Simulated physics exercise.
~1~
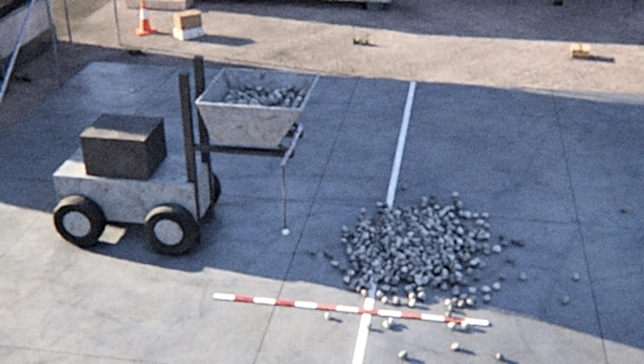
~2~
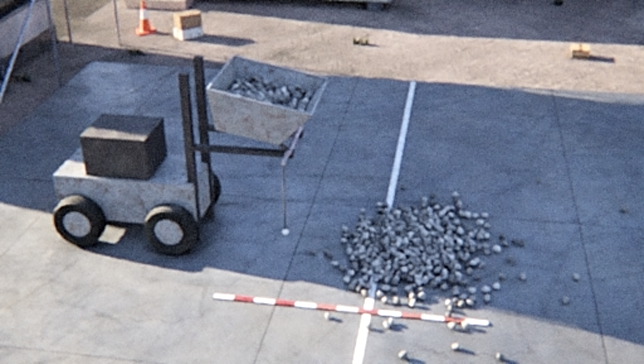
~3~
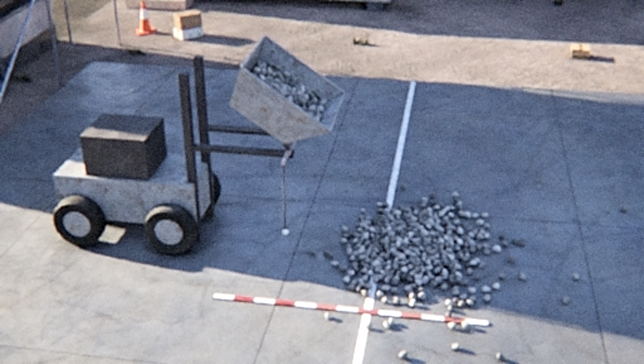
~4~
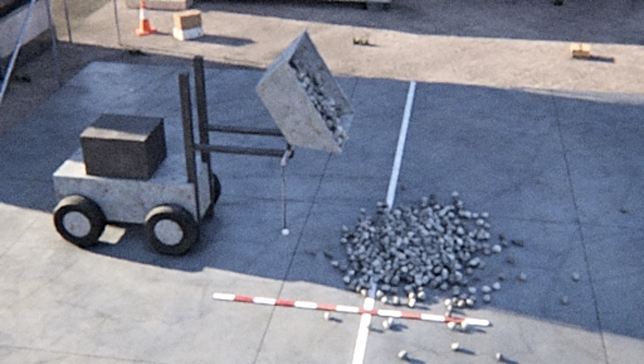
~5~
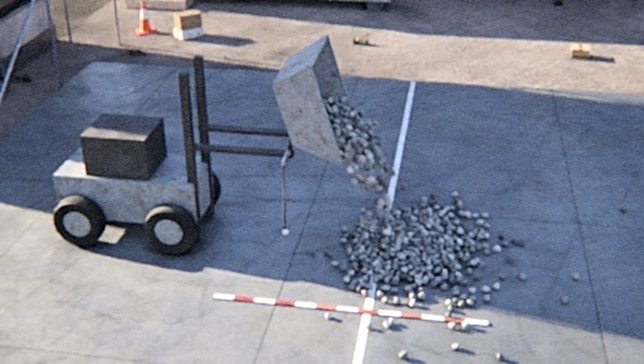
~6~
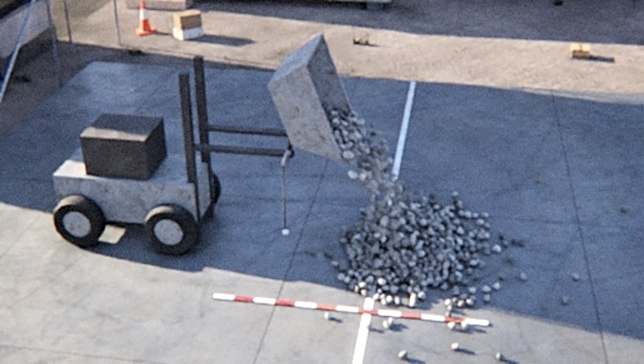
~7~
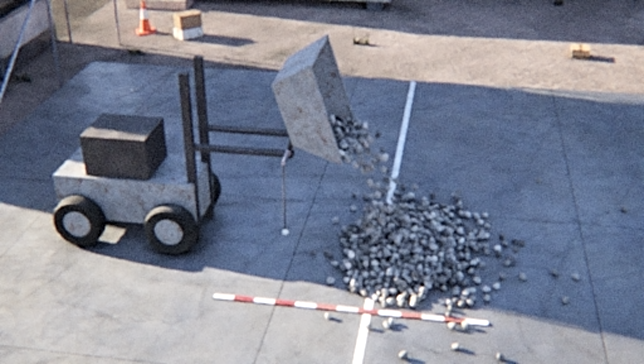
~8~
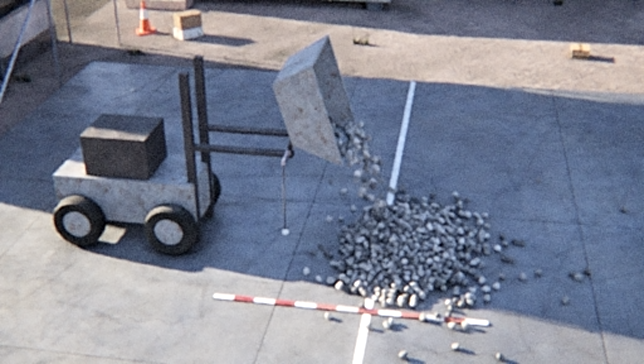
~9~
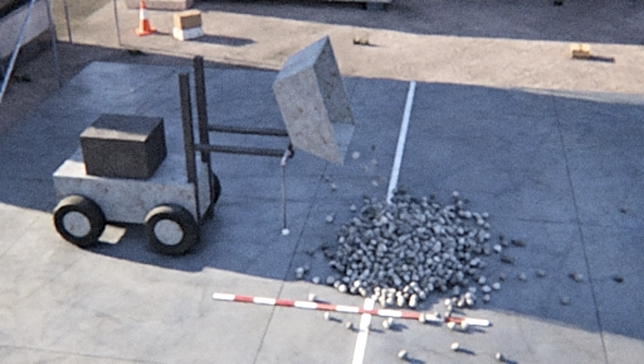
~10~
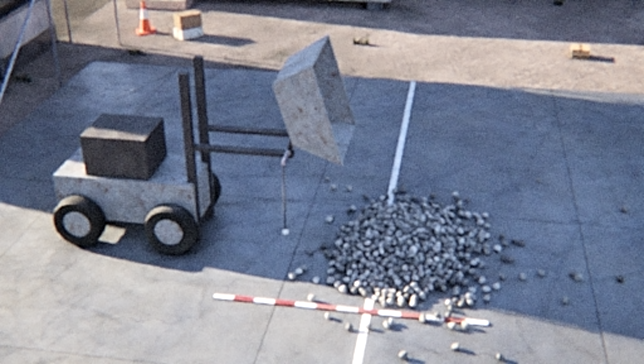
On a paved yard, a forklift's skip tips right and empties stones onto a pile.
